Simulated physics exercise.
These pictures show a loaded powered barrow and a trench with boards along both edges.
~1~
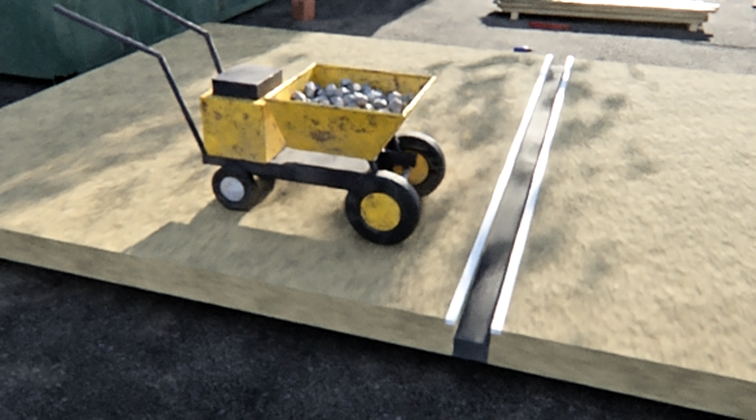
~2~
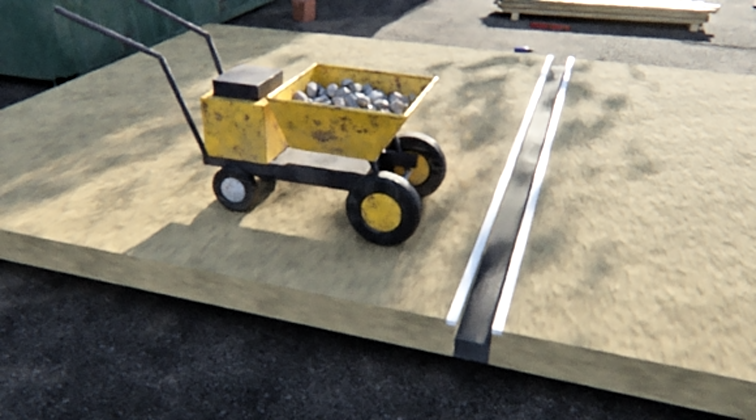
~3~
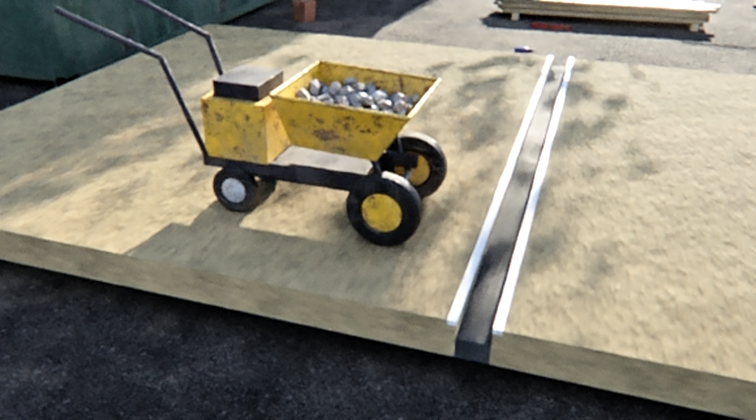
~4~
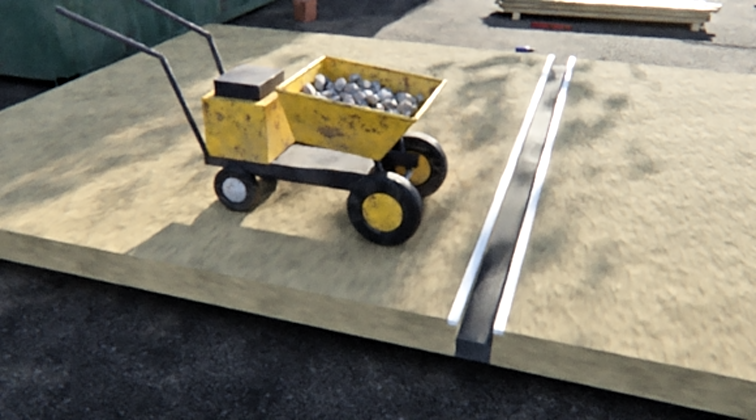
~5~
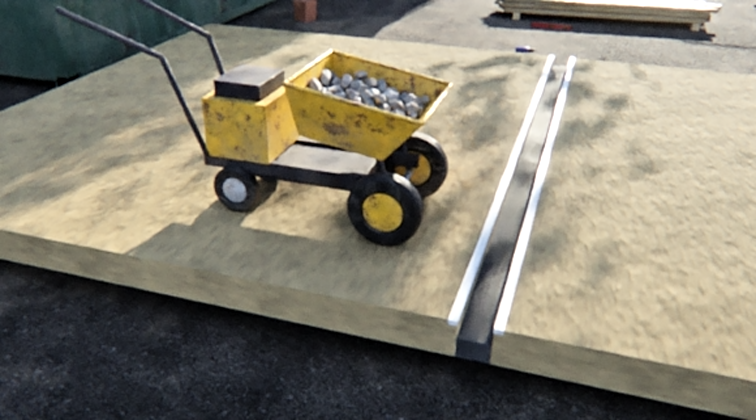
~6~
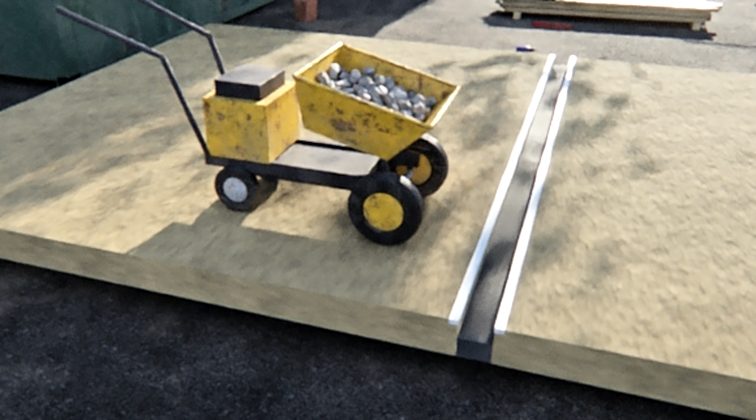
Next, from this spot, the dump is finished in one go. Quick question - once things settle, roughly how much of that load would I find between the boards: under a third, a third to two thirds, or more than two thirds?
Amount in the trench: Middle, from a third up to two thirds.
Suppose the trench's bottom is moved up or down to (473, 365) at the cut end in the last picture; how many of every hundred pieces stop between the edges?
Roughly 50 in a hundred.
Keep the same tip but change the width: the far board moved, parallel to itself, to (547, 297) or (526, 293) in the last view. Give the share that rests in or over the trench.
Roughly 80 per cent, then roughly 60 per cent.
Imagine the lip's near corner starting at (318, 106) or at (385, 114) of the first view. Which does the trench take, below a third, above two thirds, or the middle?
Under a third; then between a third and two thirds.
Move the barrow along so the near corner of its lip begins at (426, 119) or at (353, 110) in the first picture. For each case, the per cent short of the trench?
I'd expect close to 0 per cent and then close to 50 per cent.
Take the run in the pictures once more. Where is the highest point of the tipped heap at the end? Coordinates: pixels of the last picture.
The topmost point rests at roughly pixel (517, 217) in the last view.
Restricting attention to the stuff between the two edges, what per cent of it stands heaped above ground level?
About 40 per cent.
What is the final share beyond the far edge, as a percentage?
Around 45 %.
Soon after the last picture, skip tipped steeply; all in the skip.
A little later, skip tipped steeply; nearly all in the skip; a stray few in or heaped over the trench; a stray few beyond it; a stray few falling.
Later still, skip tipped right over; about a third in the skip; about a quarter in or heaped over the trench; about a third beyond it; a stray few falling.
By the end, skip tipped right over; a small part in the skip; a stray few short of the trench; about half in or heaped over the trench; about half beyond it.
